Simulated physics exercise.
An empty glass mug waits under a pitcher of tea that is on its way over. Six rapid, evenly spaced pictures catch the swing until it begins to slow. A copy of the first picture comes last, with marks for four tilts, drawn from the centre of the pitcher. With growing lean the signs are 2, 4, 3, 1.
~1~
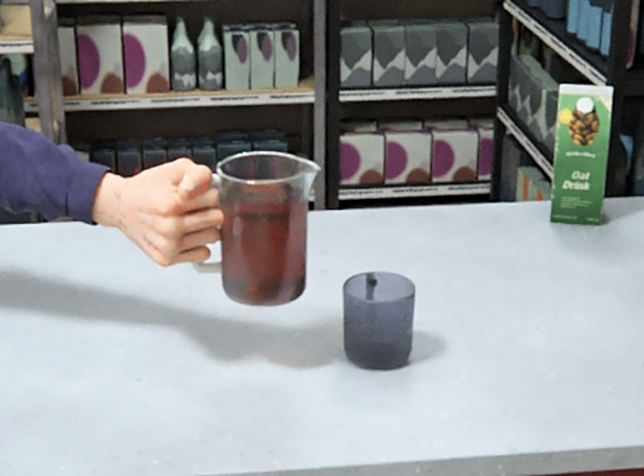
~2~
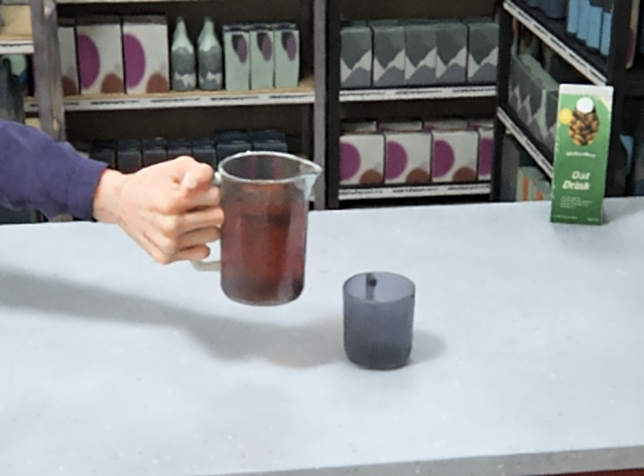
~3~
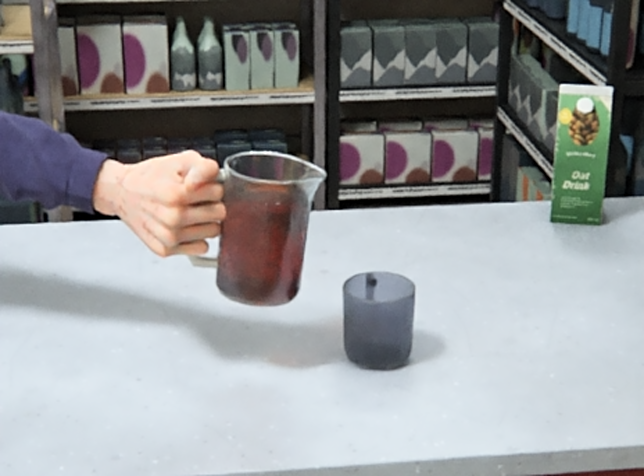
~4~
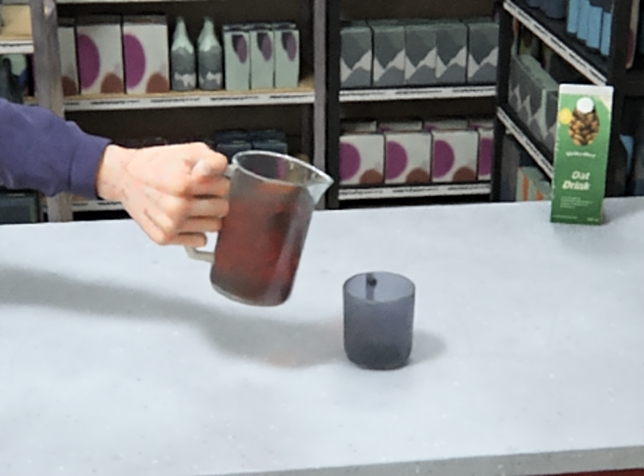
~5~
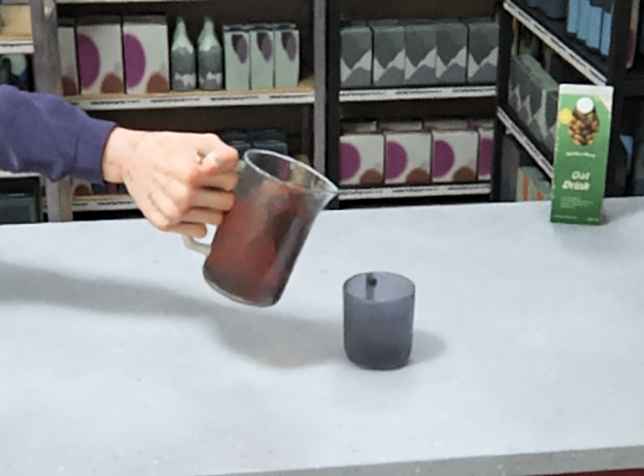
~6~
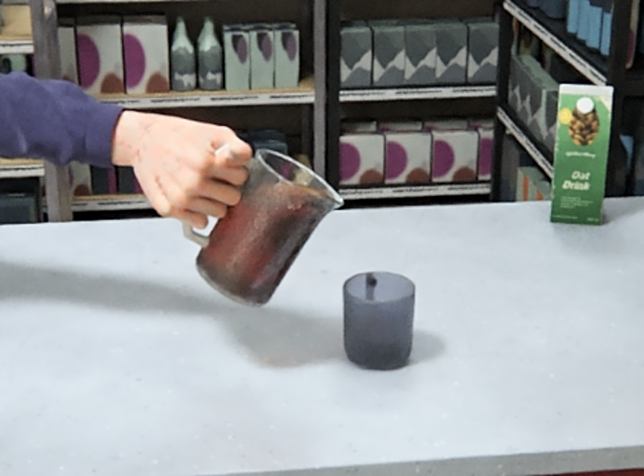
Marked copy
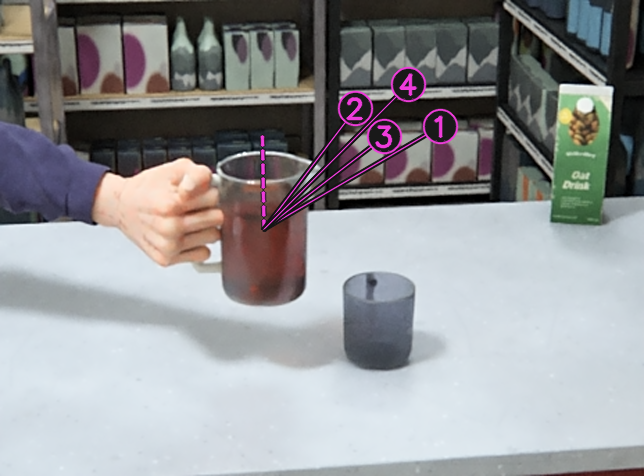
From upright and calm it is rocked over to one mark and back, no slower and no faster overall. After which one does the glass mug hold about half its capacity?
Use mark 1.
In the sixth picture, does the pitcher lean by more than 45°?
No, it does not.
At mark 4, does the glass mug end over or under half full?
Under.
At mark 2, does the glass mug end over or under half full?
Under half.
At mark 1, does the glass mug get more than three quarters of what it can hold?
No, it does not.
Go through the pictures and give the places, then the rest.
In the first frame, upright, lip at (318, 167); rim of the glass mug round (379, 286); nothing has left yet.
In the second frame, upright, lip at (319, 169); nothing has left yet.
In the third frame, tipped about 6°, lip at (324, 173); nothing has left yet.
In the fourth frame, tipped about 13°, lip at (330, 180); nothing has left yet.
In the fifth frame, tipped about 22°, lip at (337, 190); nothing has left yet.
In the sixth frame, tipped about 31°, lip at (342, 201); nothing has left yet.
In magenta, 1 at (426, 134); 2 at (345, 122); 3 at (371, 146); 4 at (396, 96).
With 1, the glass mug ends with about 47 % of what it can hold.
With 2, the glass mug ends with about 7 % of what it can hold.
With 3, the glass mug ends with about 30 % of what it can hold.
With 4, the glass mug ends with about 17 % of what it can hold.
